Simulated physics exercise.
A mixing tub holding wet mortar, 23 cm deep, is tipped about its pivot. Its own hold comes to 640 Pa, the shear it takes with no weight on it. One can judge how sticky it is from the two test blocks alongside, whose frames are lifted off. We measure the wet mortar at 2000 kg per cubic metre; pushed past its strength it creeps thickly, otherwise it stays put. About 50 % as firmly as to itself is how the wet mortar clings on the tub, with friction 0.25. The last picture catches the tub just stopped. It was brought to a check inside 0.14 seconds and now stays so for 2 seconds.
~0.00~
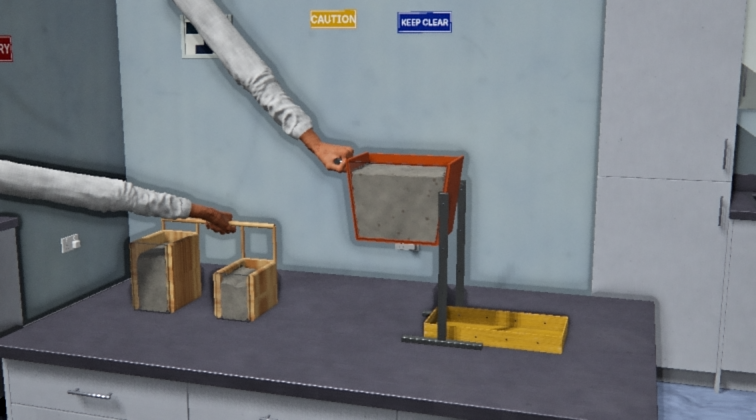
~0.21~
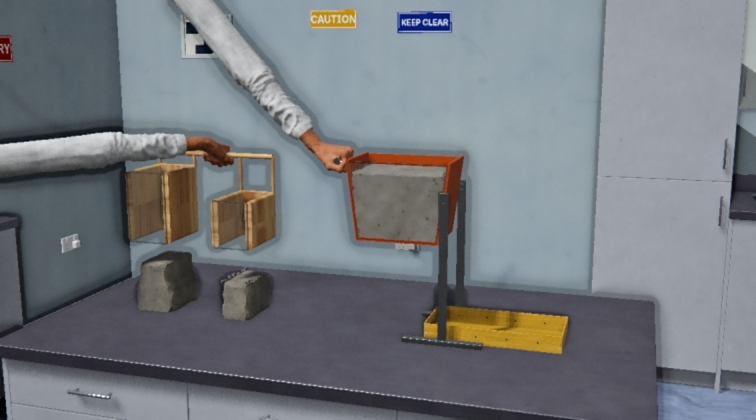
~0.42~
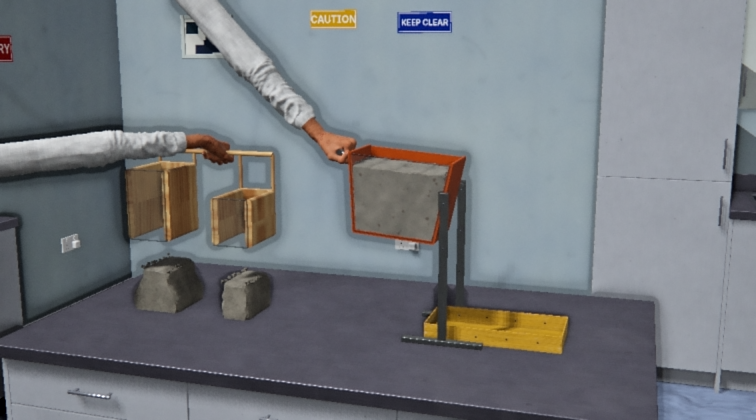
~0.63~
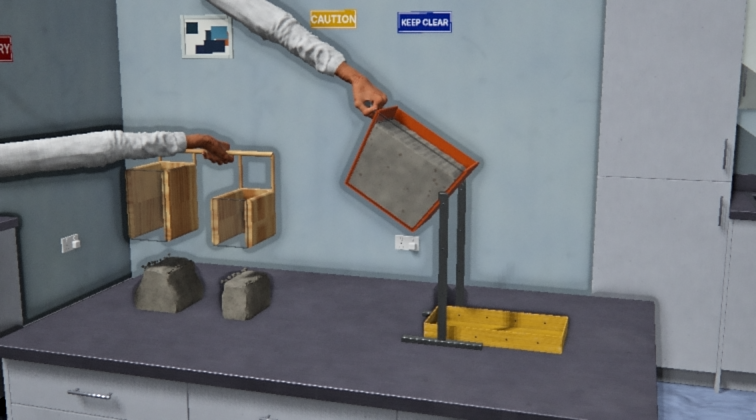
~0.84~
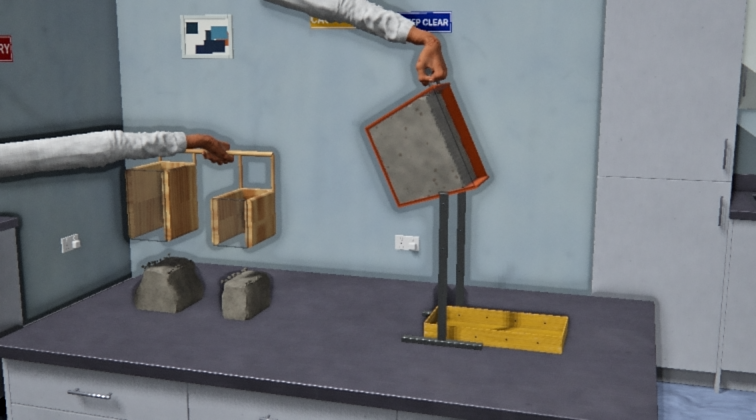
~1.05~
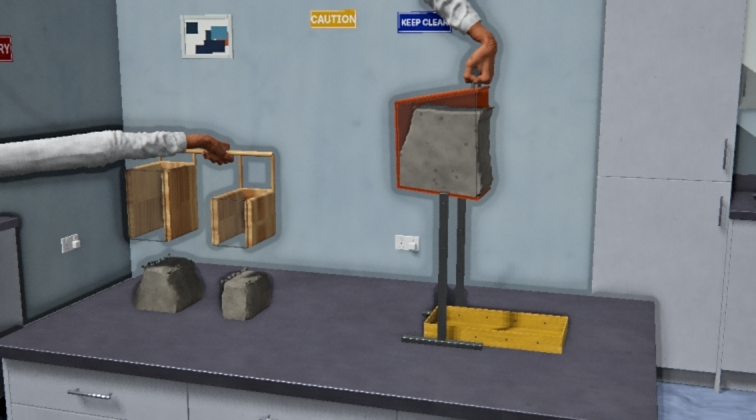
The video shows one hand lifting wooden moulds off two grey blocks, the larger sagging slightly, before another hand swings an orange tub of grey mortar up and clockwise on its stand above a yellow tray.
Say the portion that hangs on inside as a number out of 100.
Expect roughly 40 %.
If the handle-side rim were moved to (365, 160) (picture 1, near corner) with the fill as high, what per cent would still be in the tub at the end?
I'd say around 55 percent would remain in the tub at the end.
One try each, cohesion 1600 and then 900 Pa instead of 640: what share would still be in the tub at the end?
Going in order, it's 95 % and then 40 %.
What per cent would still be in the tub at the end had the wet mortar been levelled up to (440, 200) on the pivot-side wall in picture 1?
Around 55 per cent.
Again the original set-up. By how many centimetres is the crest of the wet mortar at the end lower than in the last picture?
13 cm.
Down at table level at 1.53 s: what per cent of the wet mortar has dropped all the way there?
About 45 %.
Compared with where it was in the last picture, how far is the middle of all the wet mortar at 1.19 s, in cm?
The shift is near 7 cm.
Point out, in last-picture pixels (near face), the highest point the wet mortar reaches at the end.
Around (430, 155).
After 1.19 s, the tub is at 88 degrees and holds 70 %.
After 1.36 s, the tub is at 88 degrees and holds 46 %.
After 1.53 s, the tub is at 88 degrees and holds 40 %.
After 1.70 s, the tub is at 88 degrees and holds 40 %.
After 3.05 s, the tub is at 88 degrees and holds 40 %.
